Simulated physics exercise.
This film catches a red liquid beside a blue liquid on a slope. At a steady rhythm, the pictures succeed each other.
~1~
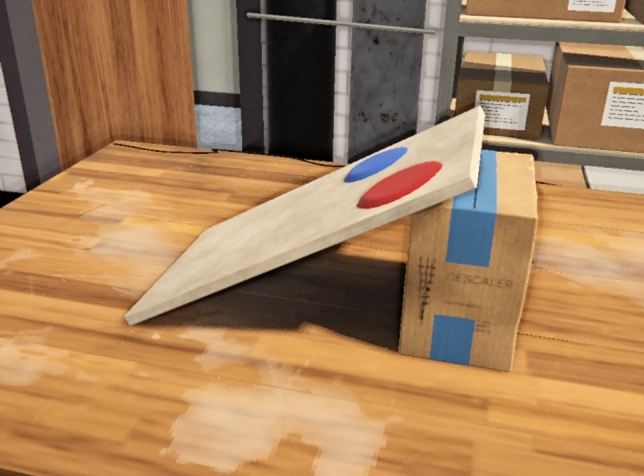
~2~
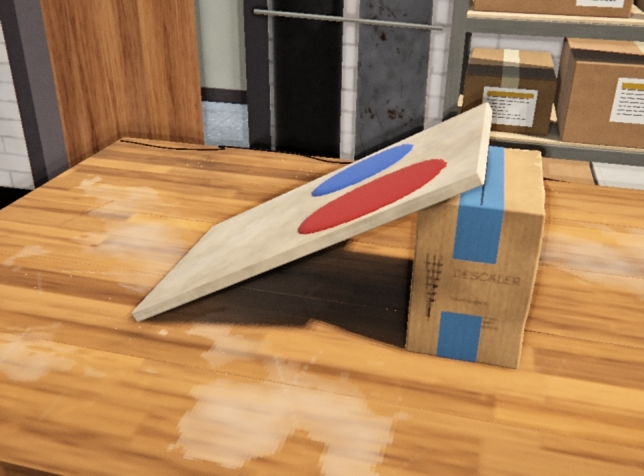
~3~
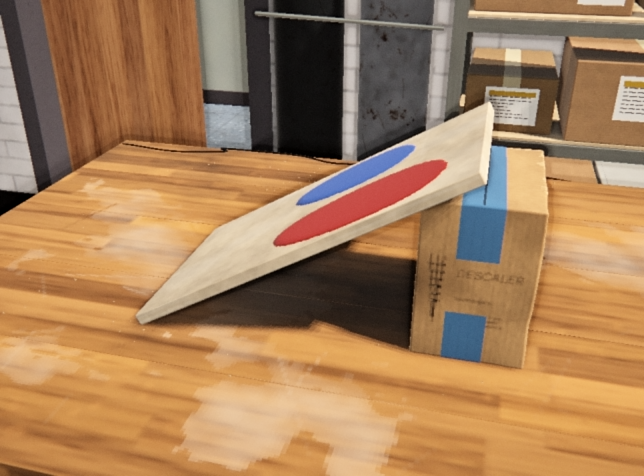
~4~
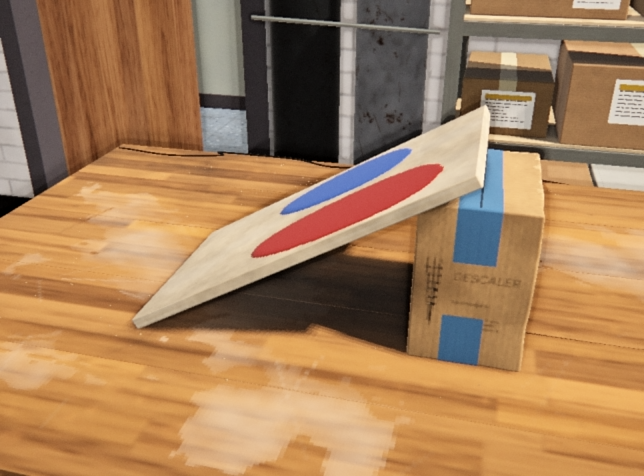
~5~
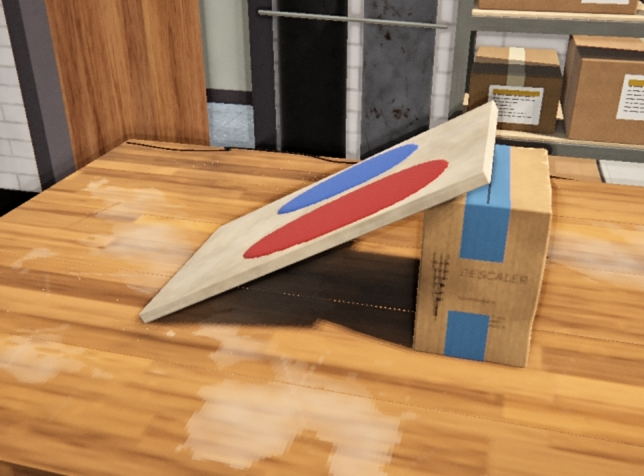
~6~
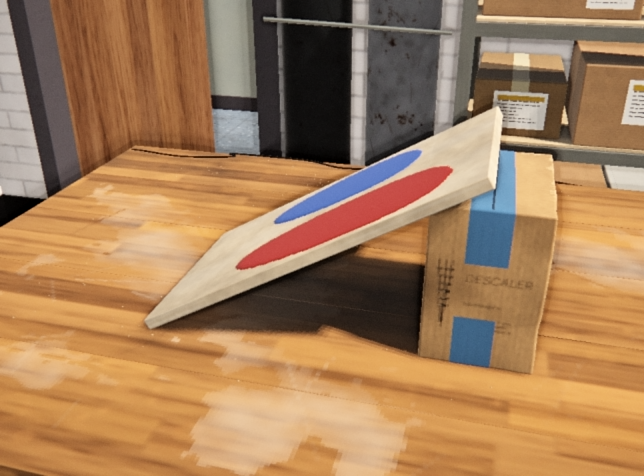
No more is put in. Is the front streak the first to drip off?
Yes.
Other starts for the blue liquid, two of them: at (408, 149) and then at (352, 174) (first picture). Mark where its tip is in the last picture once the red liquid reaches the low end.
(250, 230) and (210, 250).
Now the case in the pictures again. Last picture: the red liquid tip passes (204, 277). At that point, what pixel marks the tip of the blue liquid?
Estimated position: Near (253, 229) in pixels.
Soon after, the red liquid is close to the edge; the blue liquid is three quarters of the way down.
Later, the red liquid is close to the edge; the blue liquid is close to the edge.
In the end, the red liquid is at the low edge; the blue liquid is close to the edge.
